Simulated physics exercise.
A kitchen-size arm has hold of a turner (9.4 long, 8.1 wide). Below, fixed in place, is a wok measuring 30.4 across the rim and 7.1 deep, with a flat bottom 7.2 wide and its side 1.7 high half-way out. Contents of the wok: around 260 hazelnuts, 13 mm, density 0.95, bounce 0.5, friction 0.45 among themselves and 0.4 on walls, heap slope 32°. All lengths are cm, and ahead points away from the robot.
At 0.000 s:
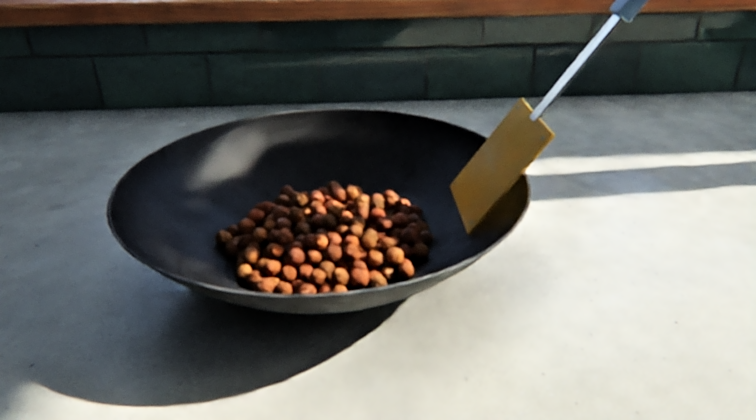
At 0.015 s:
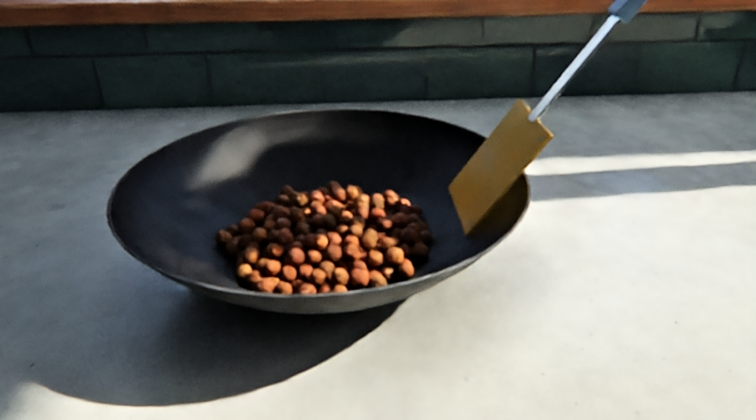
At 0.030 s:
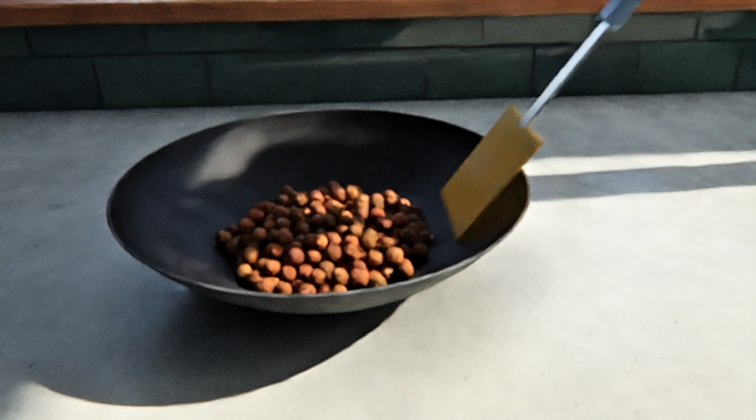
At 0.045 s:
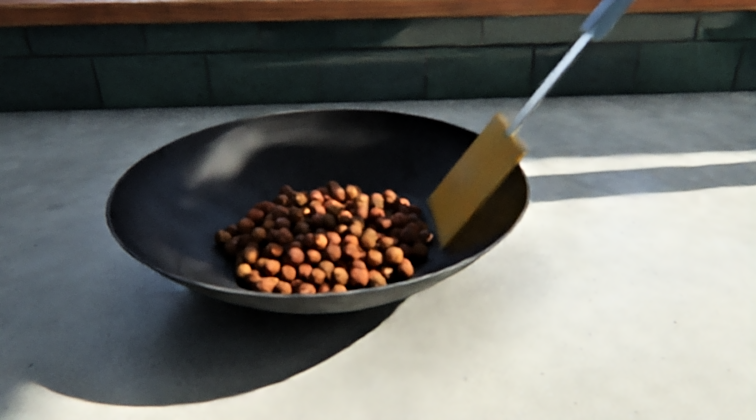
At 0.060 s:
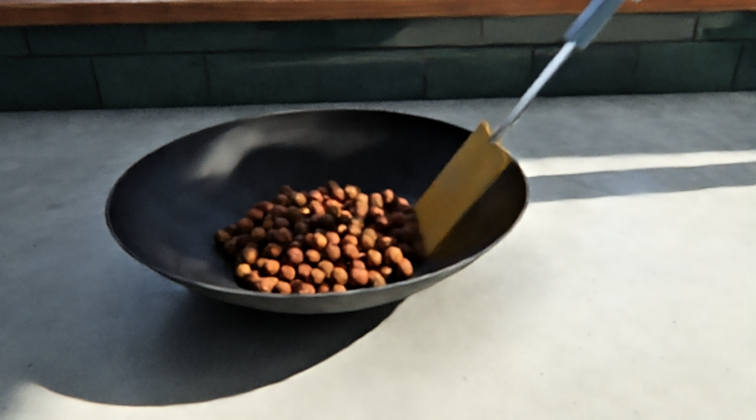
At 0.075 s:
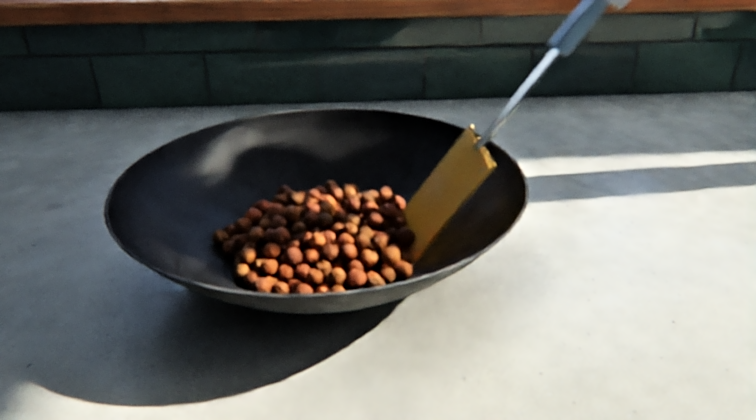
A turner with a tan blade rests at the right side of a dark wok of hazelnuts on a grey counter, barely moving at first. It then slides left and slightly down into the wok, meets the heap's right edge and pushes the nearest nuts a little way left.
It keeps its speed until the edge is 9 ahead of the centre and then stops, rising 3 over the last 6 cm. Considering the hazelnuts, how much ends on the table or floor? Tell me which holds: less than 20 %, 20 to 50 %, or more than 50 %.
Less than 20 % holds.
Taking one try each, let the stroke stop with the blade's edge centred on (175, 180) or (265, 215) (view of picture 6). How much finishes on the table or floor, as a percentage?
First try roughly 30 percent, second roughly 0 percent.
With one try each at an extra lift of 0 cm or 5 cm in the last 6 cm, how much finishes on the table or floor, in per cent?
Near 5 and 10 percent respectively.
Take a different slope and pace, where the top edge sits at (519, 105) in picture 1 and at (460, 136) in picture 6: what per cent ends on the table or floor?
My guess would be close to 15 per cent.
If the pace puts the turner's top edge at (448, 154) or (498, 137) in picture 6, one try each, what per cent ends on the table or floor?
Close to 30 per cent in the first try and close to 0 per cent in the second.
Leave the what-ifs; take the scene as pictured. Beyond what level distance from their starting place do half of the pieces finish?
About 5 cm.
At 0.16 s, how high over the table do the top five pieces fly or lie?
I'd say close to 4 cm on average.
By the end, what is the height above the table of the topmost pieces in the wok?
6.0 cm.
After 0.16 s, sloping 55°, highest piece 5 above the table; 255 in the wok.
After 0.24 s, sloping 55°, highest piece 6 above the table; 255 in the wok.
After 0.48 s, sloping 55°, highest piece 9 above the table; 221 in the wok, 23 on the table or floor, 11 on the blade or in flight.
After 1.53 s, sloping 55°, highest piece 5 above the table; 220 in the wok, 35 on the table or floor.
At rest, 220 in the wok, 35 on the table or floor. That is 14 % on the table or floor.
